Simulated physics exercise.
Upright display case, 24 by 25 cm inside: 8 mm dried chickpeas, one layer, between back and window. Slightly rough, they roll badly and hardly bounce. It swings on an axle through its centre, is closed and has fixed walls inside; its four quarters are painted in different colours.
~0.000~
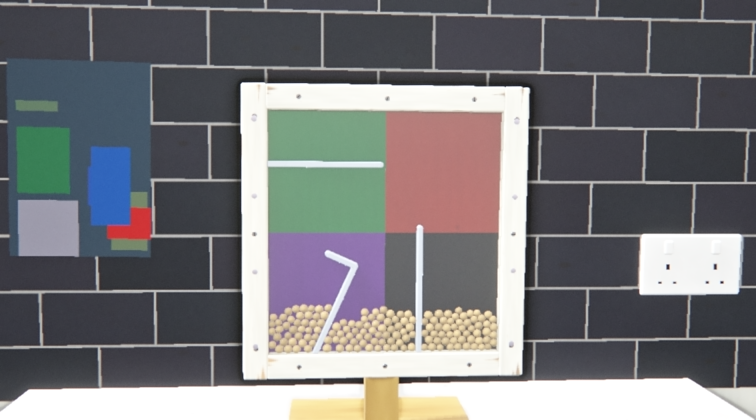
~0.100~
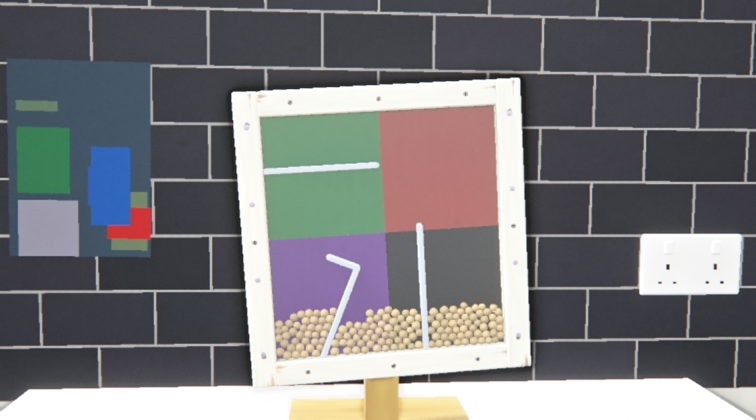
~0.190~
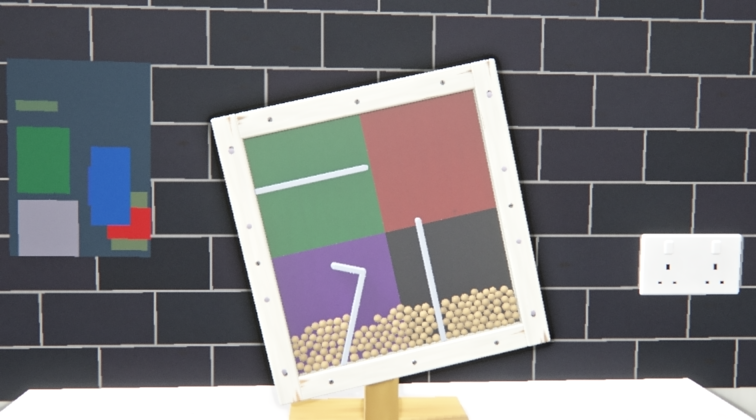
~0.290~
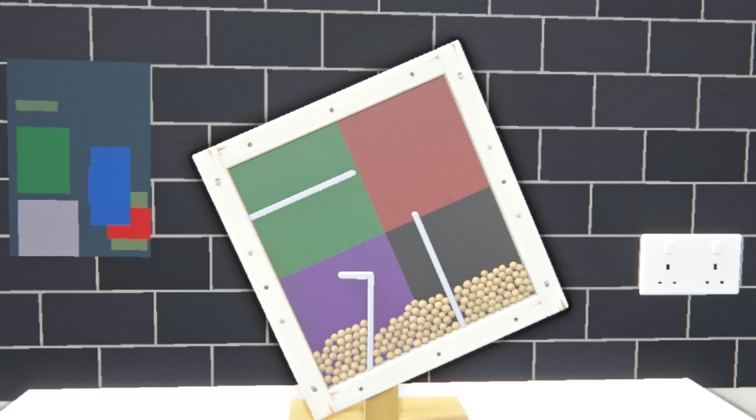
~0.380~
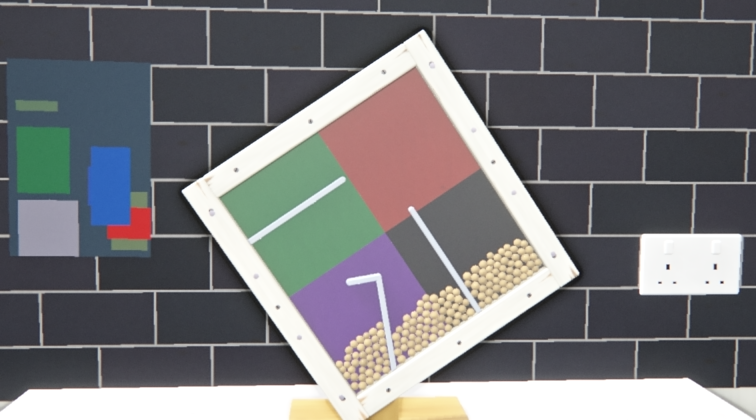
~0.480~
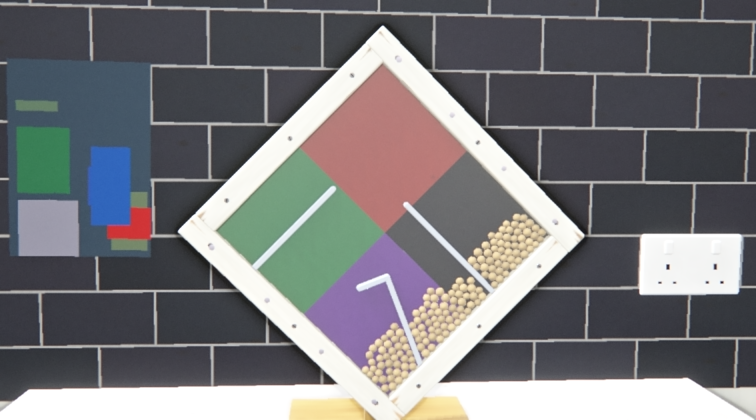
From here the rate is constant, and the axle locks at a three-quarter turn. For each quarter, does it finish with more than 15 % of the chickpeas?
Lab note: Green quarter beneath threshold / black quarter beneath threshold / purple quarter beneath threshold / red quarter exceeds threshold.
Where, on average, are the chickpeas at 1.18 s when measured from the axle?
7 cm right, 2 cm above.
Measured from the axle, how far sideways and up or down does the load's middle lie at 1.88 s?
5 cm right, 7 cm below.
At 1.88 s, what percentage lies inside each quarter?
Green quarter: 60; black quarter: 0; purple quarter: 5; red quarter: 40.
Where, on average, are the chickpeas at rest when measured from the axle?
The middle sits some 7 centimetres right and 8 centimetres below the axle.
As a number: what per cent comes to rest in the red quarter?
Around 85 percent.
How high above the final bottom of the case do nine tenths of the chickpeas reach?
That height is around 8 cm.
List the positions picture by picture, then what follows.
Level, about 150 chickpeas; chickpeas centred (385, 331); top one (328, 308); green (326, 171), black (442, 293), purple (326, 293), red (444, 172), in the first picture.
Turned 4° anticlockwise; chickpeas centred (391, 330); top one (464, 306), in the second picture.
Turned 13° anticlockwise; chickpeas centred (407, 328); top one (504, 290), in the third picture.
Turned 24° anticlockwise; chickpeas centred (425, 322); top one (514, 266), in the fourth picture.
Turned 34° anticlockwise; chickpeas centred (439, 314); top one (518, 243), in the fifth picture.
Turned 45° anticlockwise; chickpeas centred (453, 303); top one (517, 218); green (300, 231), black (469, 234), purple (387, 316), red (384, 147); walls (494, 293) to (407, 205), (253, 270) to (333, 189), (421, 367) to (359, 288) (hooked), in the sixth picture.
After 1.18 s, it has turned 124°, the chickpeas' middle is 7 cm right of and 2 cm above the axle; by quarter, black 30 %, purple 65 %, red 5 %.
After 1.88 s, it has turned 202°, the chickpeas' middle is 5 cm right of and 7 cm below the axle; by quarter, green 60 %, purple 5 %, red 40 %.
In the end, by 3.3 s, green 5 %, black 10 %, purple 0 %, red 85 %.
